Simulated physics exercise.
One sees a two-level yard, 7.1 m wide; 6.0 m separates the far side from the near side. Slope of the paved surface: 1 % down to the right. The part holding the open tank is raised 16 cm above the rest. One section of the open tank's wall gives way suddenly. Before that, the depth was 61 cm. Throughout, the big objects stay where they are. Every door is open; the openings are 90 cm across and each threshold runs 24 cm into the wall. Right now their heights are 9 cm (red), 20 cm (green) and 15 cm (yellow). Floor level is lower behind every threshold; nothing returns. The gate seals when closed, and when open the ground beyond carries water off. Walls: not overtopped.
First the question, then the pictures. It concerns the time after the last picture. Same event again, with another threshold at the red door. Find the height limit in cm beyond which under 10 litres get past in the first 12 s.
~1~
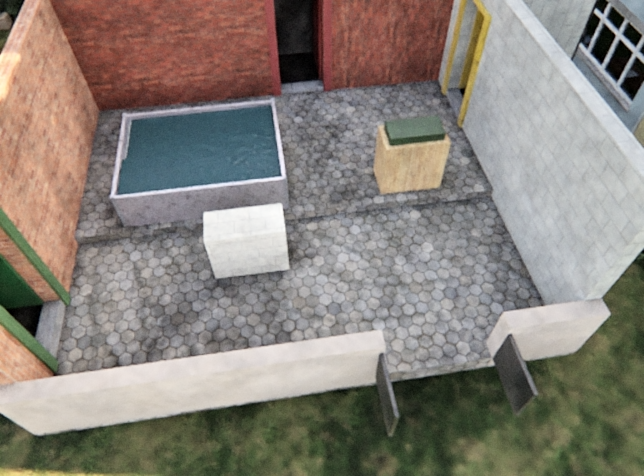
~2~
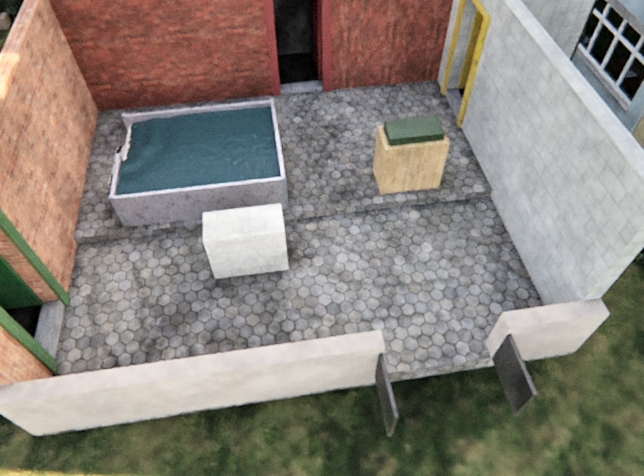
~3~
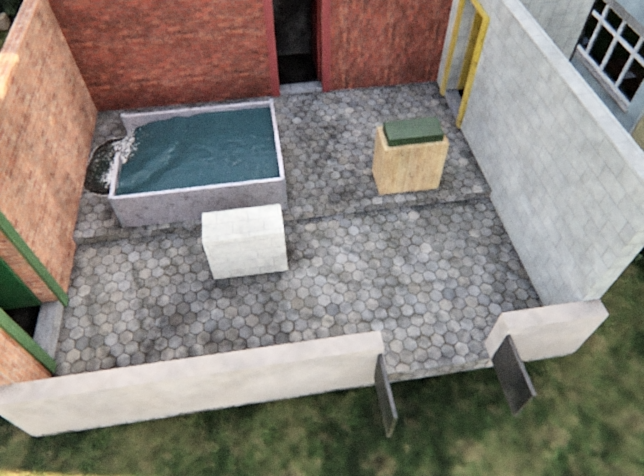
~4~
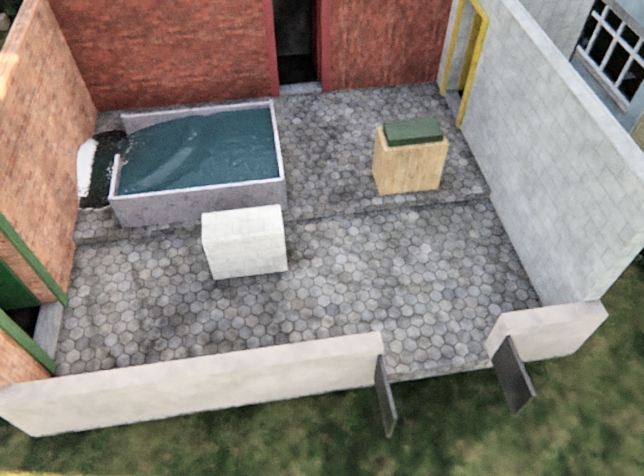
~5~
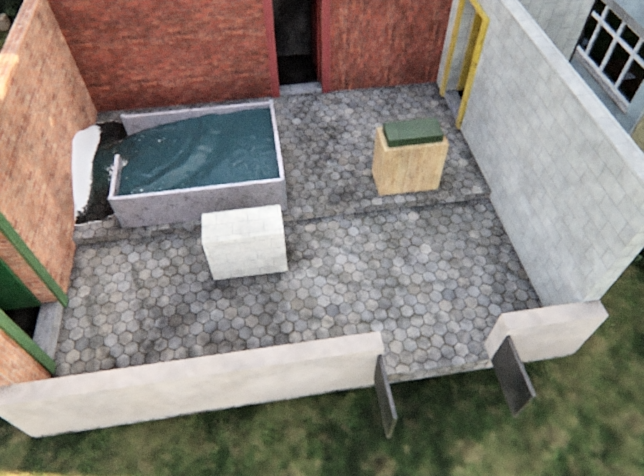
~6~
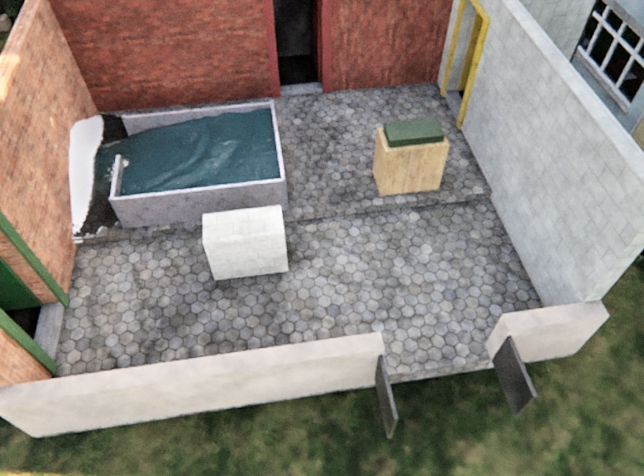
The limit sits near 6 cm.
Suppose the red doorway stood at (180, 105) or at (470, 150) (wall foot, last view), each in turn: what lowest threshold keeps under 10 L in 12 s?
Roughly 11.5 cm for the first and 8.0 cm for the second.
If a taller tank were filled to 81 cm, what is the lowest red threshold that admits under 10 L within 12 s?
I'd go with near 8.5 cm then.
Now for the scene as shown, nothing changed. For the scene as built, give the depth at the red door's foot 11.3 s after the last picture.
The depth there is around 5.5 cm.
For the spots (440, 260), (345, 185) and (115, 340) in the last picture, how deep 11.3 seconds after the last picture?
Around 10 cm, 1 cm and 4 cm.
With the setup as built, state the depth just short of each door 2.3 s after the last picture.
Before red it's 4 cm, before green 4 cm, before yellow 0 cm.
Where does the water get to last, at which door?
That's the yellow one.
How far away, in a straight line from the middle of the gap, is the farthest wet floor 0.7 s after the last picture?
The front sits around 3.4 m out.
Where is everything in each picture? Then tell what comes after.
In the first frame, the open tank at (201, 148) is whole and still, 61 cm deep; the red door at (301, 49) is dry.
In the second frame, water pours out at (131, 154) and has run 0.3 m, to a hidden place; about 8 cm deep outside, 61 cm at the back.
In the third frame, the front is at (88, 182), 0.8 m from the gap at (131, 156); 0.9 m2 of floor is wet, 61 cm left at the back.
In the fourth frame, the front is at (80, 203), 0.9 m from the gap at (131, 158); 1.4 m2 of floor is wet, 61 cm left at the back.
In the fifth frame, the front is at (76, 222), 1.1 m from the gap at (131, 157); 1.6 m2 of floor is wet, 61 cm left at the back.
In the sixth frame, water pours out at (132, 158) and has run 1.4 m, to (74, 239); about 14 cm deep outside, 61 cm at the back; the red door at (300, 51), 3.7 m from the gap, is still 3.5 m from the nearest water.
Then, 0.7 s after the last picture water covers 15 % of the floor, deepest (54 cm) near (99, 114); it has not reached the red door.
Then, 2.3 s after the last picture water covers 40 % of the floor, deepest (39 cm) near (98, 120); 4 cm at the red door, 0 litres in over its 9 cm threshold.
Then, 11.3 s after the last picture water covers 95 % of the floor, deepest (18 cm) near (548, 322); 6 cm at the red door, 0 litres in over its 9 cm threshold.
At the red door as built, the water peaked near 8 cm, 7.1 s after the last picture.
With a threshold of 5.5 cm, 15 litres would have come in within the 12 s; with 7.5 cm, 4 litres. So under 10 litres takes about 6 cm.
